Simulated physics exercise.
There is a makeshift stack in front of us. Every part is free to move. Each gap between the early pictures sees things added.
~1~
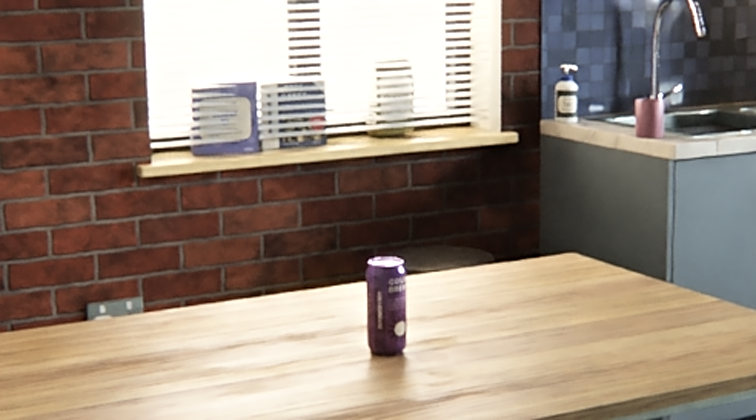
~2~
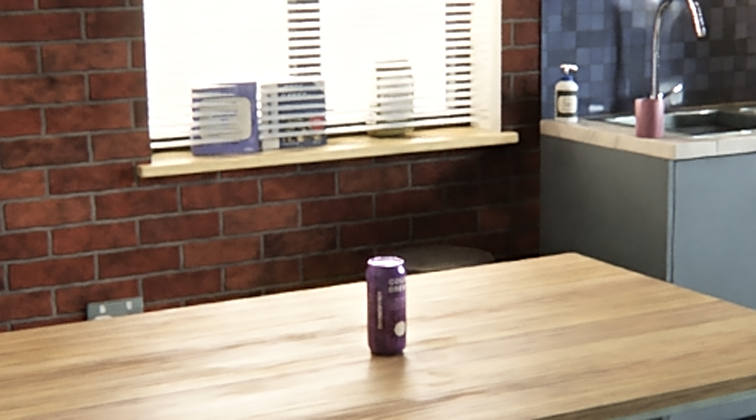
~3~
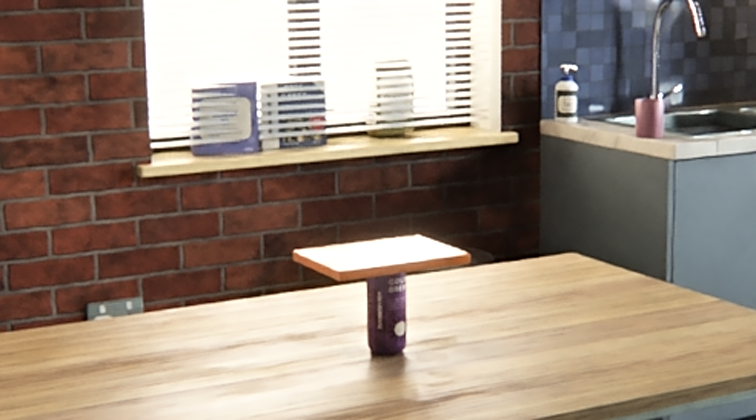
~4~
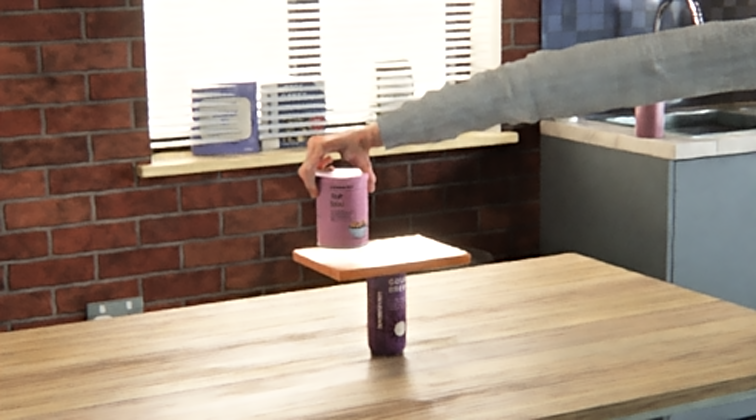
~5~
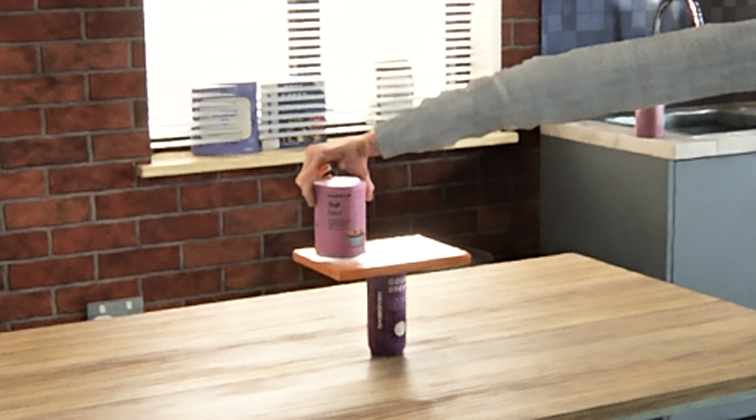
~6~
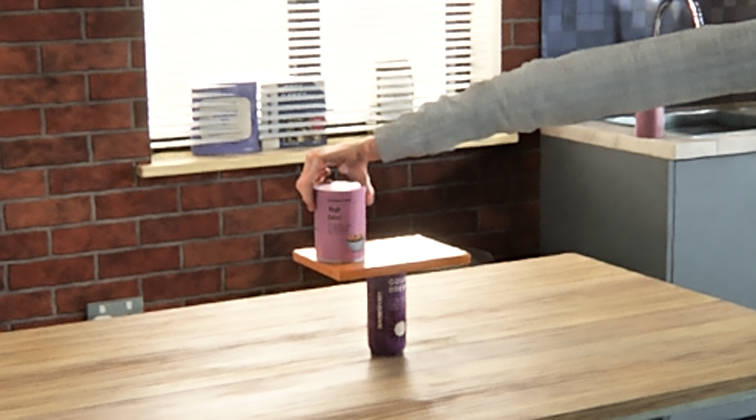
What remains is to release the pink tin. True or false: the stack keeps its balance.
False.
Then, 0.40 s on from there, pink tin now fallen; orange lid on its side.
Then, 0.60 s on from there, orange lid now fallen.
In the end, fallen, pink tin and orange lid; purple can unmoved. The stack loses its balance.
